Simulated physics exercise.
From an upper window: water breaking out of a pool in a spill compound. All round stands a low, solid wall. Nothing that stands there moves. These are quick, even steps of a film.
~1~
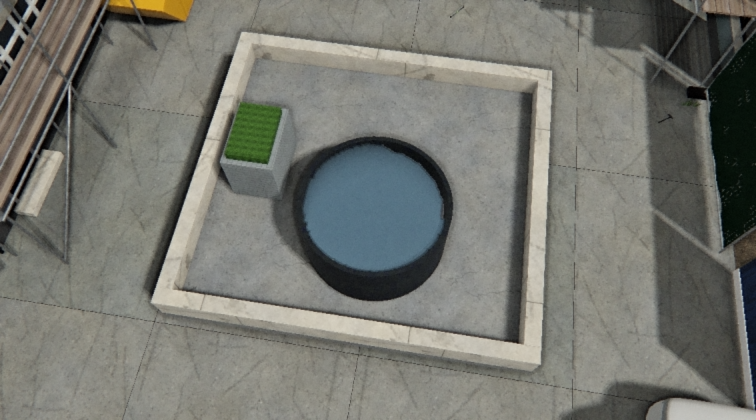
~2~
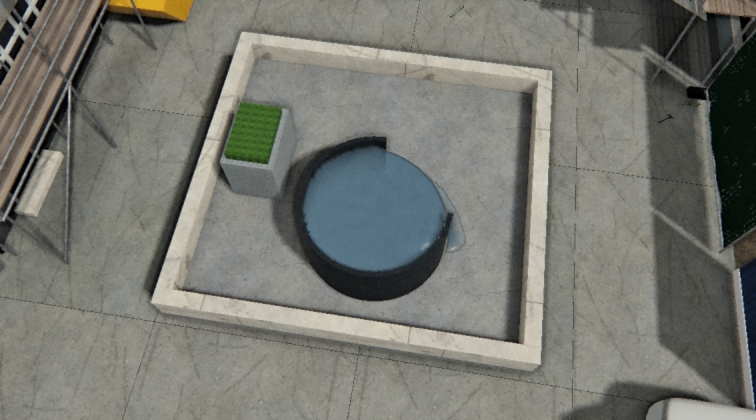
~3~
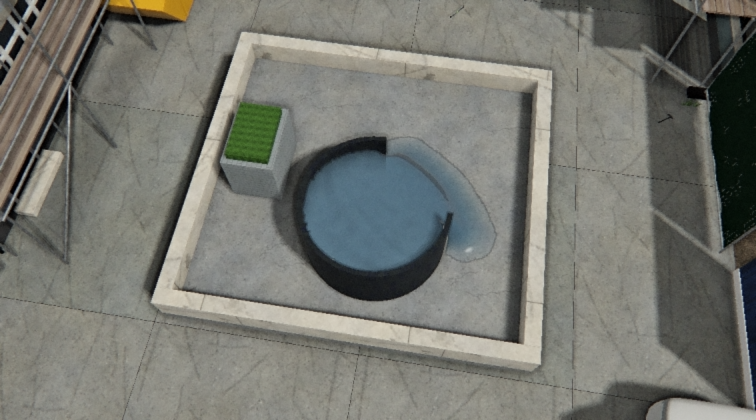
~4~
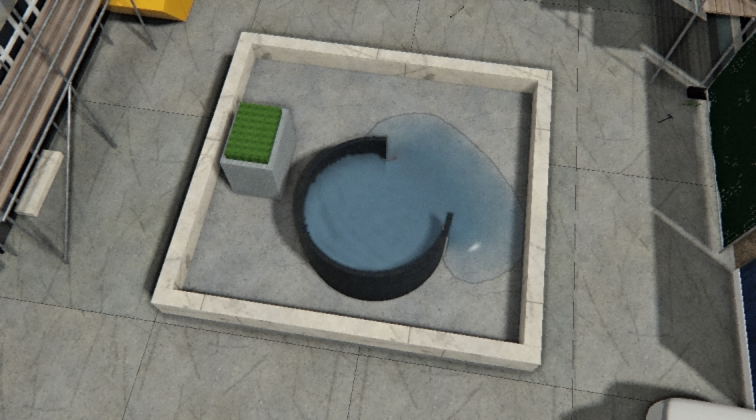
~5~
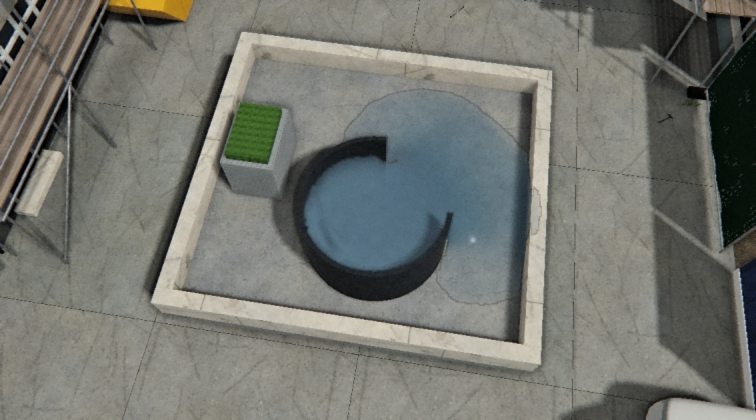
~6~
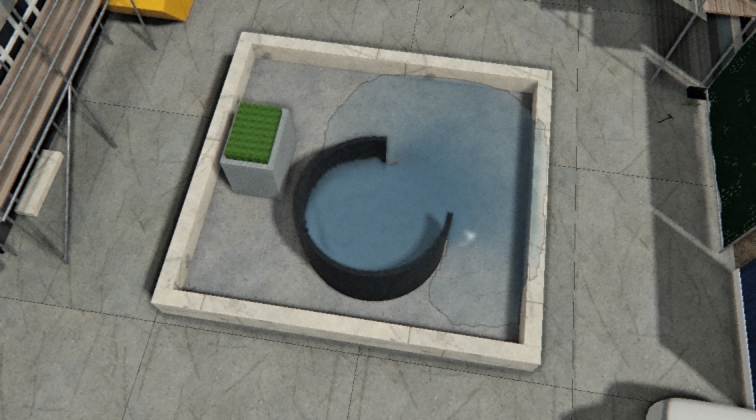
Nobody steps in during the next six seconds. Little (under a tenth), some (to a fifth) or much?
It loses between a tenth and a fifth.
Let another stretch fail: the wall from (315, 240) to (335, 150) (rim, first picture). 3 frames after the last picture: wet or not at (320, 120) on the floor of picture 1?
Answer: Under water.
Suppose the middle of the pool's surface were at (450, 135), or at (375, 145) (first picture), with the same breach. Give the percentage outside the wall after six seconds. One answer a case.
About 26 and 16 per cent.
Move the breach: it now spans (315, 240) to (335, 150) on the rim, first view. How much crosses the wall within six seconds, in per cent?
Roughly 10 per cent.
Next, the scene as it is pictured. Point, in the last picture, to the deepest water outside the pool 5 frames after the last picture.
At about (500, 95).
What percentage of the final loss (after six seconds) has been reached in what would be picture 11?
About 25 per cent.
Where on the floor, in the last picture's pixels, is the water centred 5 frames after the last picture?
Roughly at (431, 195).
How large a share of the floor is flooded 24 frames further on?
Roughly 100 per cent.
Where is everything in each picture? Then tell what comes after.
In the first picture, the pool at (375, 205) is whole and still.
In the second picture, the front is at (452, 248), out from the gap on the pool's far side.
In the third picture, the front is at (482, 252), out from the gap on the pool's far side.
In the fourth picture, the front is at (521, 247), out from the gap on the pool's far side.
In the fifth picture, water pours out on the pool's far side and has run to (422, 93).
In the sixth picture, the front is at (500, 90), out from the gap on the pool's far side.
A moment on, water covers 45 % of the floor; the low wall has let 1 % over.
Next, water covers 45 % of the floor; the low wall has let 3 % over.
Then, water covers 60 % of the floor; the low wall has let 12 % over.
Later, water covers 80 % of the floor; the low wall has let 13 % over.
In the end, water covers 80 % of the floor; the low wall has let 13 % over.
